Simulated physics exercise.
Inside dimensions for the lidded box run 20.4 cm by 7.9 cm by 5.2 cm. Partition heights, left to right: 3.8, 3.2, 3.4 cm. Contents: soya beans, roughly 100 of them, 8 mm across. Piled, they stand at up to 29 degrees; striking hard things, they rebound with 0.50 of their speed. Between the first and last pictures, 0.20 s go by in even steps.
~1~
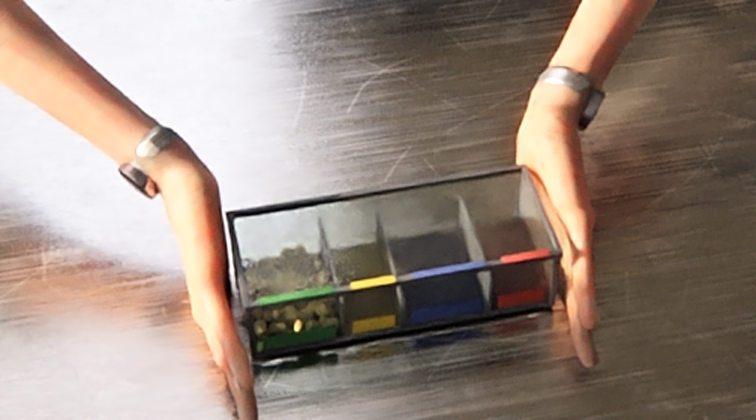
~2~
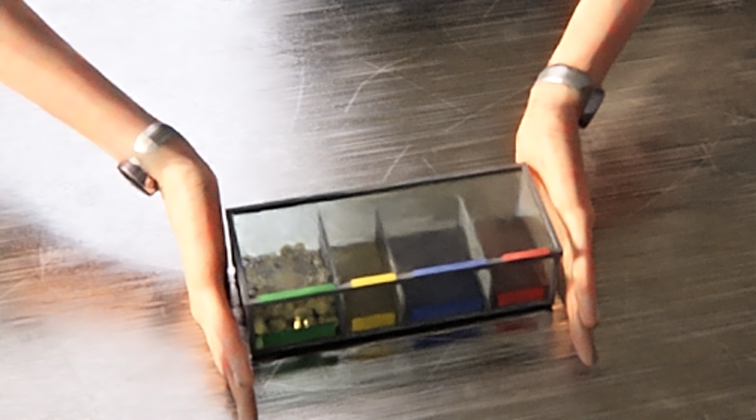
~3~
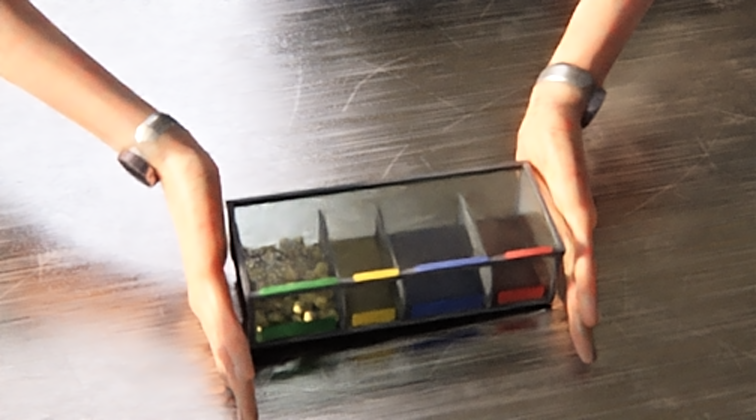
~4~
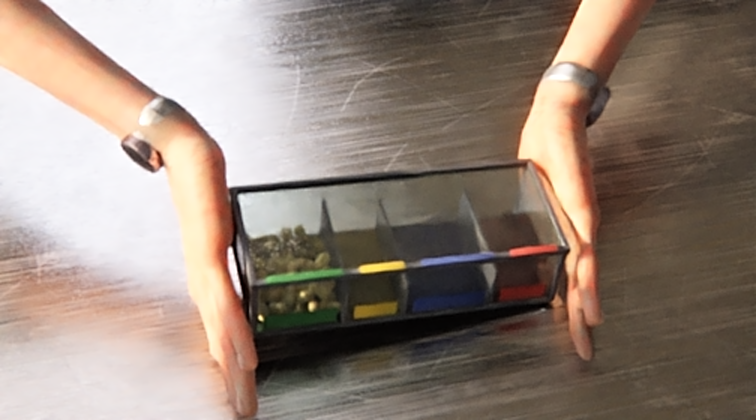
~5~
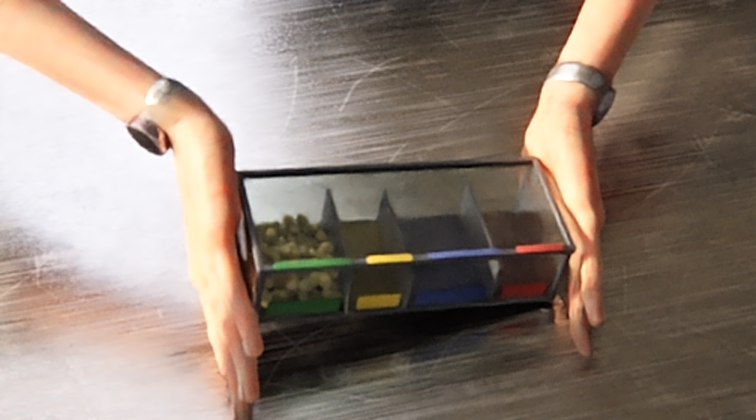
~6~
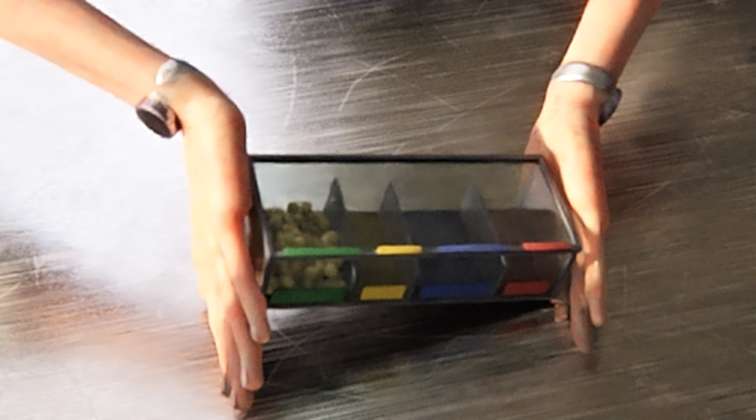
A clear, dark-edged box with four compartments sits between two hands on a scratched, brownish-grey metal surface, seen from above at an angle. Small, pale greenish-brown, bean-like pieces fill part of the left compartment, marked green, beside yellow, blue and red ones, and both wrists wear silvery bands. The hands slowly tilt the box, raising its left end slightly while the pieces stay in the green section.
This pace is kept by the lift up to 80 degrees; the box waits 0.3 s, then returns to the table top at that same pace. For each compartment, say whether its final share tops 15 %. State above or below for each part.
Red: Below. Blue: Below. Green: Above. Yellow: Below.
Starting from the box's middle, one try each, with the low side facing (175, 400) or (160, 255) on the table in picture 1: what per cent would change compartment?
The share comes to about 0 in a hundred, then about 0 in a hundred.
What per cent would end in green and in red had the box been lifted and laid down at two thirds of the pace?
Then green would have 95 percent and red 5 percent.
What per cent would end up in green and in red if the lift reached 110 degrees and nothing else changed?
With that change, green ends at 55 percent while red ends at 35 percent.
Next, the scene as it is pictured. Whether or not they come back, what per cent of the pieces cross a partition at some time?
I'd put it at some 15 percent of the pieces.
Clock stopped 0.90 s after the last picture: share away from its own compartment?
Roughly 5 percent.
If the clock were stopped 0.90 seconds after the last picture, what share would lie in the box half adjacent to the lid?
Around 30 in a hundred, give or take.
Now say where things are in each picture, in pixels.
The first frame shows box tilt 0 degrees, front corners at (250, 305) and (556, 252); green 100 %.
The second frame shows box tilt 1 degrees, front corners at (250, 302) and (557, 251).
The third frame shows box tilt 3 degrees, front corners at (252, 294) and (559, 249).
The fourth frame shows box tilt 6 degrees, front corners at (256, 282) and (563, 248), lowest corner right front.
The fifth frame shows box tilt 10 degrees, front corners at (264, 268) and (569, 247), lowest corner right front.
The sixth frame shows box tilt 14 degrees, front corners at (274, 254) and (575, 247), lowest corner right front; green 100 %.
Then, 0.90 s after the last picture, tilt 80 degrees; blue 5 %, green 95 %, yellow 5 %.
Then, 1.49 s after the last picture, tilt 42 degrees; red 10 %, blue 5 %, green 85 %.
Then, 2.14 s after the last picture, tilt 0 degrees; red 10 %, blue 5 %, green 85 %.
In the end, red 10 %, blue 5 %, green 85 %, yellow 0 %.
